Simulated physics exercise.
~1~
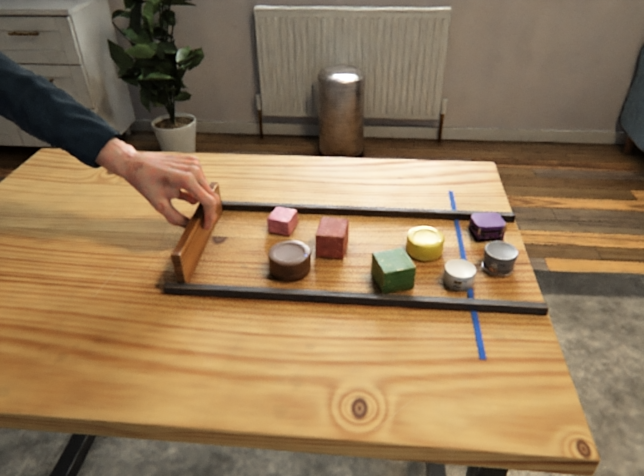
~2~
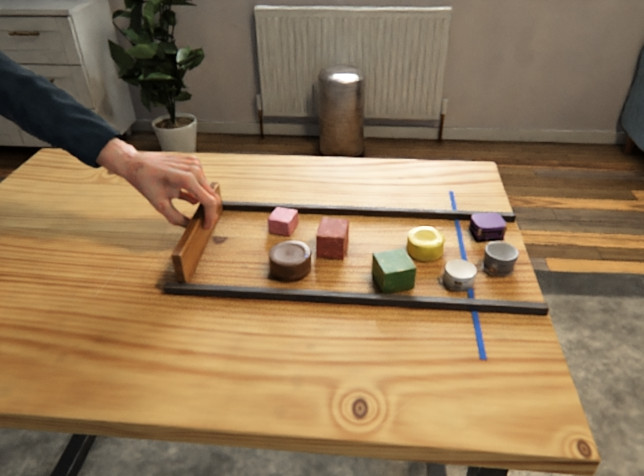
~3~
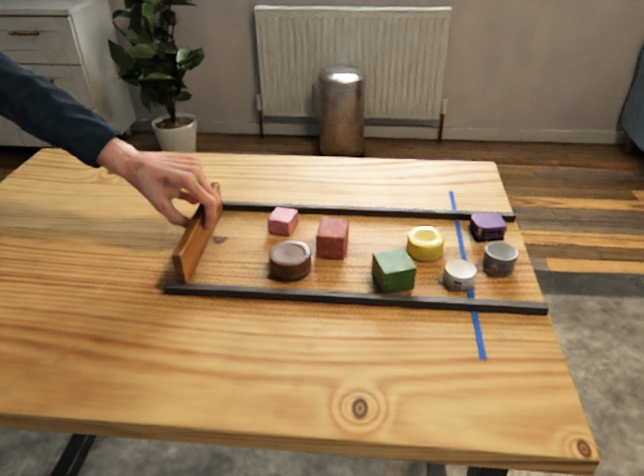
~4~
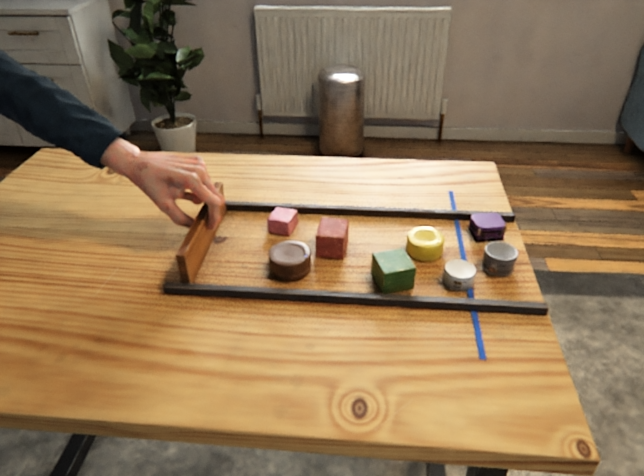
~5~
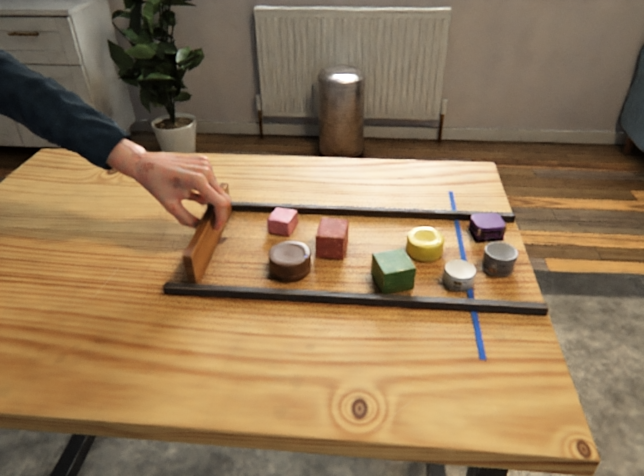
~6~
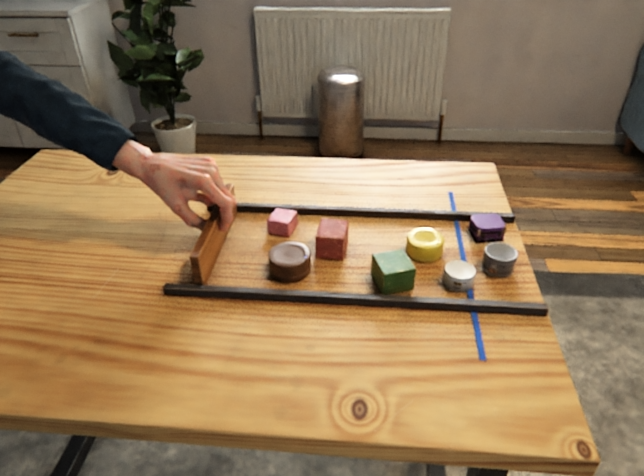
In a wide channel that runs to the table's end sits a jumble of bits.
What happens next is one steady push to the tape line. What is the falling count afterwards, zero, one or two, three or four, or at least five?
After that push only one or two come off the table.
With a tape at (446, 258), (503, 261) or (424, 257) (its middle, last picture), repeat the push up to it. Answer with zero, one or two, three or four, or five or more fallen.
Counting what would fall each time, I get one or two; five or over; not one.
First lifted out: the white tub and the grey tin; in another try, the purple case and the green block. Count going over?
That gives 0 for the first pair taken away and 0 for the second.
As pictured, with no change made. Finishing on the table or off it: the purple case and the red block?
Taking them one at a time, the purple case remains in place; as for the red block, it remains in place.
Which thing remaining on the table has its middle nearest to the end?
The grey tin.
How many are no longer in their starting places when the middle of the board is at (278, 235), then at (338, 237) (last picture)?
Tally at point one: 2; at point two: 4.
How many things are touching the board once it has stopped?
It is in contact with 3.
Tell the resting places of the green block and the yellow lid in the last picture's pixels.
The green block ends up near (526, 282), and the yellow lid near (511, 246).
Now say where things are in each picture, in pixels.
In the first frame, grey tin (499, 259); purple case (487, 228); white tub (459, 275); board (200, 230); tape (464, 258).
In the second frame, purple case (487, 228); pink block (283, 222).
In the third frame, white tub (460, 276); brown lid (290, 261).
In the fourth frame, grey tin (499, 259); red block (333, 238).
In the fifth frame, purple case (487, 228); yellow lid (425, 244).
In the sixth frame, grey tin (499, 260); purple case (487, 228); white tub (459, 276); board (216, 232); tape (464, 259).
A little later, none off yet; grey tin at rest near (499, 260); purple case at rest near (487, 228); white tub at rest near (459, 276).
Next, none off yet; grey tin moving near (503, 261); purple case at rest near (487, 228); white tub shifted well along near (526, 283).
When it is over, the number that fall off is one or two; down, white tub.
